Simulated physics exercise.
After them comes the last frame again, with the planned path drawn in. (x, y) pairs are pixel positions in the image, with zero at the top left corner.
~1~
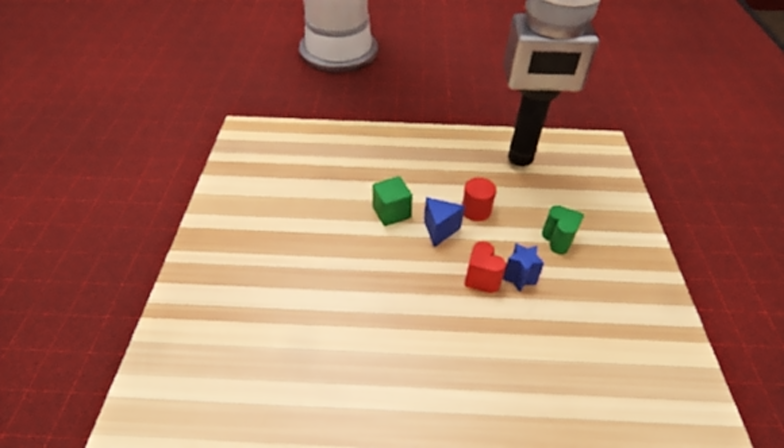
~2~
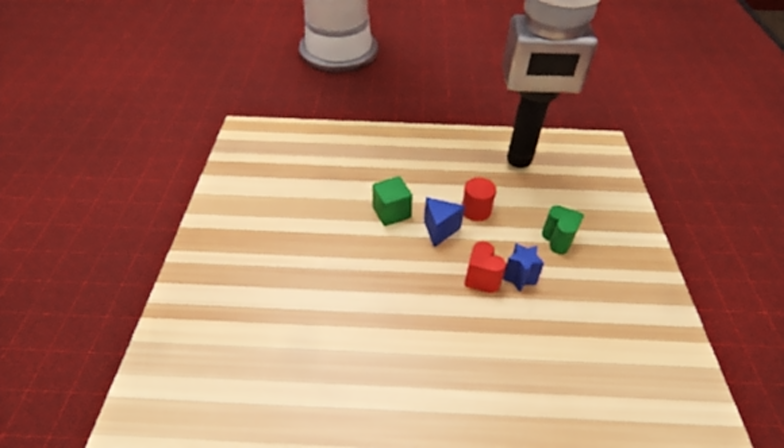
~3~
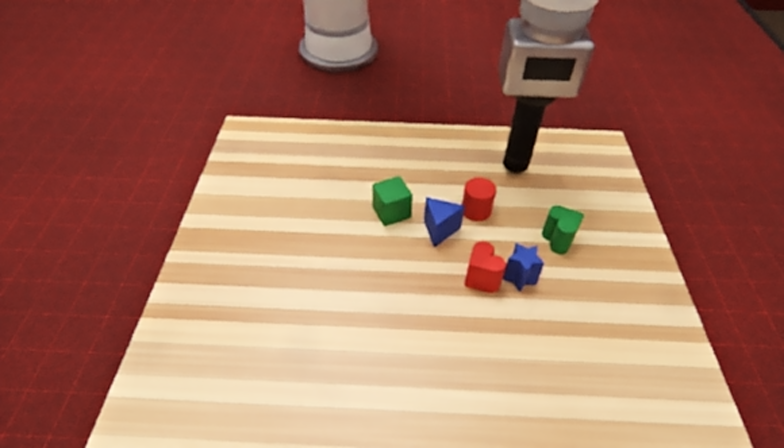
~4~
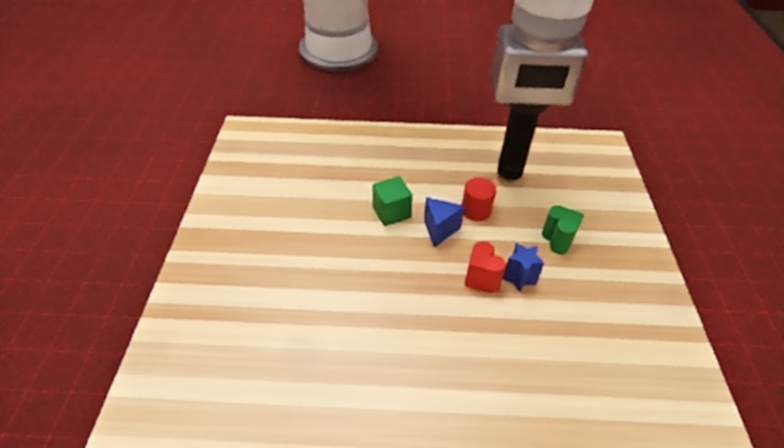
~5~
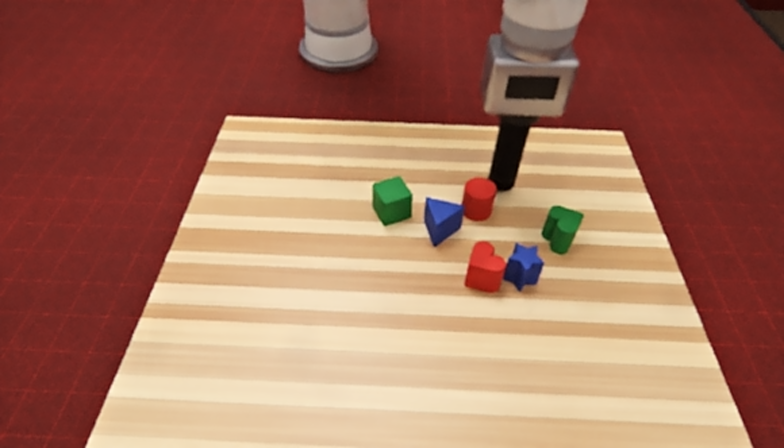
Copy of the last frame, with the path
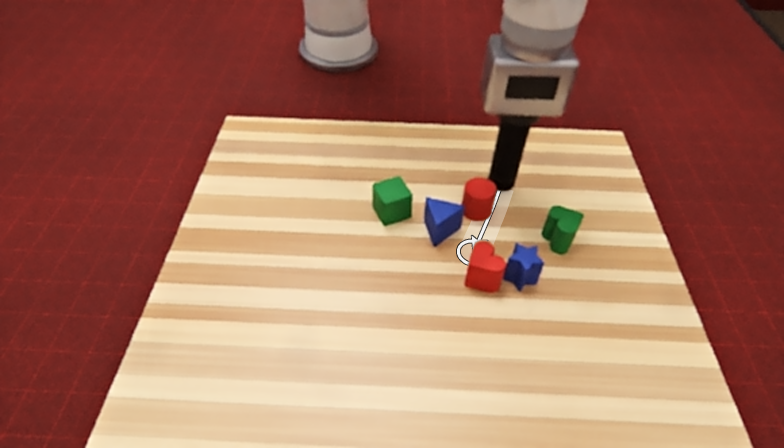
A robot arm with a black rod moved slowly down and slightly left over a striped wooden board, nearing the red round block, while the red, blue and green blocks all stayed still.
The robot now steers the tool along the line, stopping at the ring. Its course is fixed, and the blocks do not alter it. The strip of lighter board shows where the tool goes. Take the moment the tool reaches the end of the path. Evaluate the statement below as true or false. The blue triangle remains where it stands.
False.
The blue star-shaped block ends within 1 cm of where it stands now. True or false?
True.
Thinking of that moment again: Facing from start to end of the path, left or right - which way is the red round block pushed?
Facing the way the path runs, start to end, you'll find the red round block has shifted right.
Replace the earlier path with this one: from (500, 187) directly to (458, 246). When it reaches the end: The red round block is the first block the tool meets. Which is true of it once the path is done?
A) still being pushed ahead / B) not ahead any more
I'll go with A - still being pushed ahead.
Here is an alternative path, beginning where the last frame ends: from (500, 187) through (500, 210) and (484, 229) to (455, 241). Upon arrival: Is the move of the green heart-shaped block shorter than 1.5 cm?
The answer is yes.
The drawn path runs from (500, 187) to (474, 253).
The first path, step by step. One third of the way, tool at (493, 204); red round block at (472, 195).
Two thirds of the way, tool at (484, 225); blue triangle at (428, 214), turned 45° clockwise; red round block at (457, 210).
At the end, tool at (474, 248); blue triangle at (416, 215), turned 65° clockwise; red round block at (447, 220); red heart-shaped block at (487, 259); blue star-shaped block not moved.
